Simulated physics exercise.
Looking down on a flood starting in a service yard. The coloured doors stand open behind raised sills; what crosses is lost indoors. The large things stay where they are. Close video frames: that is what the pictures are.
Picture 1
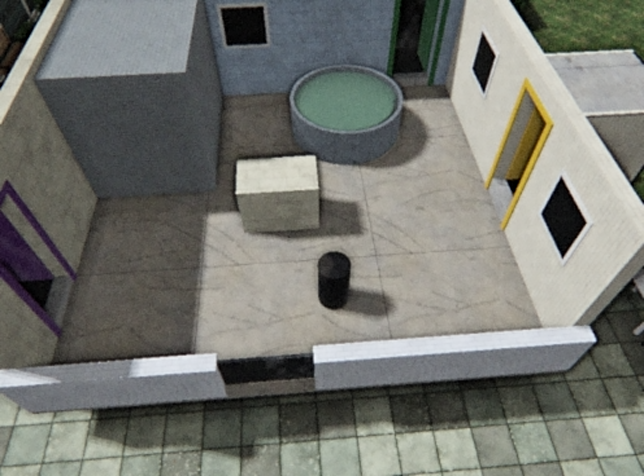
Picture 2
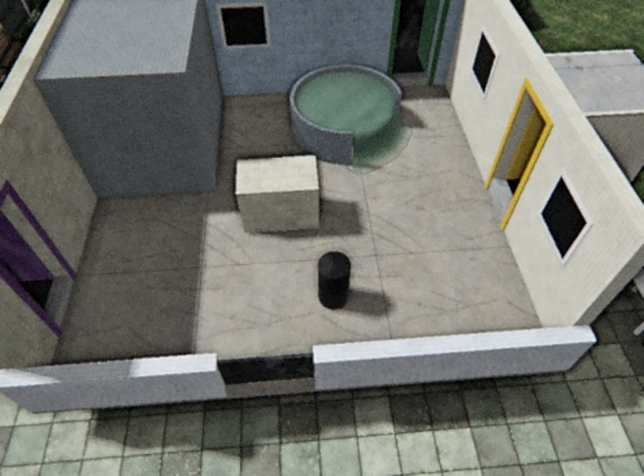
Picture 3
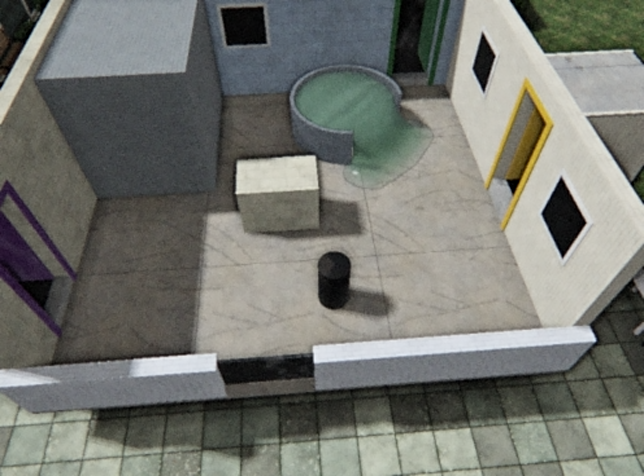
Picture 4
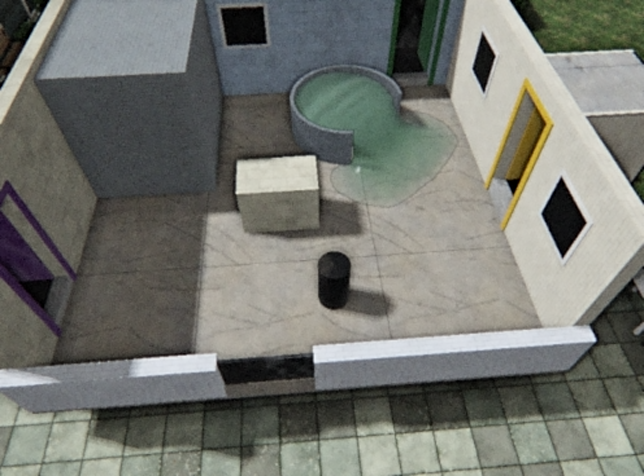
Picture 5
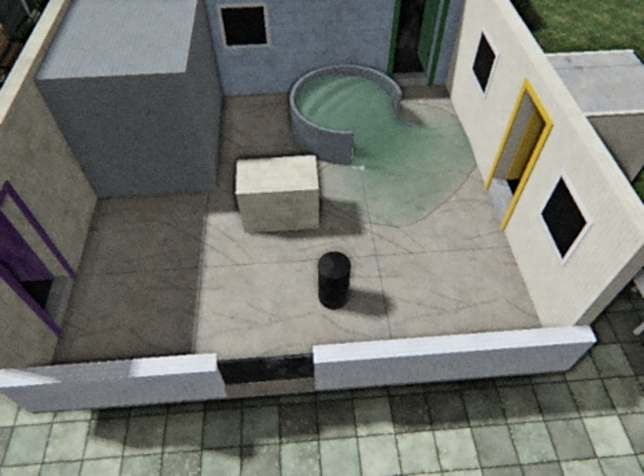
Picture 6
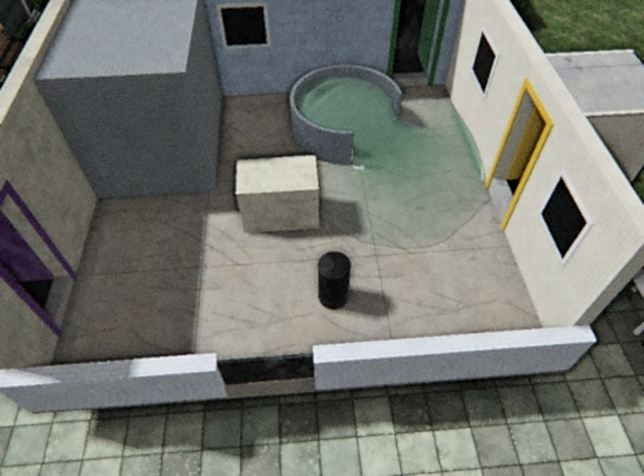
Green water pours from a gap in the round pool and spreads across the yard floor.
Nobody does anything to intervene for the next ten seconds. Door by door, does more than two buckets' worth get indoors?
As I see it, the green door is going to stay within two buckets; the purple door is going to stay within two buckets; the yellow door is going to stay within two buckets.
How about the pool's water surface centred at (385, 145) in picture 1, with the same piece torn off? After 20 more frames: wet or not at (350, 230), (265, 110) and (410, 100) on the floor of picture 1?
My reading is hit by the flood first, missed by the flood next and hit by the flood last.
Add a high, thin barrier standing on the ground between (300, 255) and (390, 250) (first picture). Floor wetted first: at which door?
I'd name the yellow-painted one.
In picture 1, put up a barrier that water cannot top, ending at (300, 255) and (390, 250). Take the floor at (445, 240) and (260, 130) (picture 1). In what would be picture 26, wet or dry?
Note: Point one drenched, point two left unsoaked.
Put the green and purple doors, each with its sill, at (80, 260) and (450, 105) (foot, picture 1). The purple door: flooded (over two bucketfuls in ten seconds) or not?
In short: Purple door is under.
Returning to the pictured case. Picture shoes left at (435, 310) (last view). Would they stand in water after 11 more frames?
At that place: Wet.
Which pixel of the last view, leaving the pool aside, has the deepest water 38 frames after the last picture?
Pointing at (58, 387).
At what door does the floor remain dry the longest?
Result: The purple one.
A moment on, water covers 35 % of the floor; the green door wet at the sill, nothing in, the purple door not reached, the yellow door wet at the sill, nothing in.
Next, water covers 40 % of the floor; the green door wet at the sill, nothing in, the purple door not reached, the yellow door wet at the sill, nothing in.
Then, water covers 50 % of the floor; the green door wet at the sill, nothing in, the purple door not reached, the yellow door wet at the sill, nothing in.
Later, water covers 85 % of the floor; the green door wet at the sill, nothing in, the purple door wet at the sill, nothing in, the yellow door wet at the sill, nothing in.
In the end, water covers 100 % of the floor; the green door wet at the sill, nothing in, the purple door wet at the sill, nothing in, the yellow door wet at the sill, nothing in.
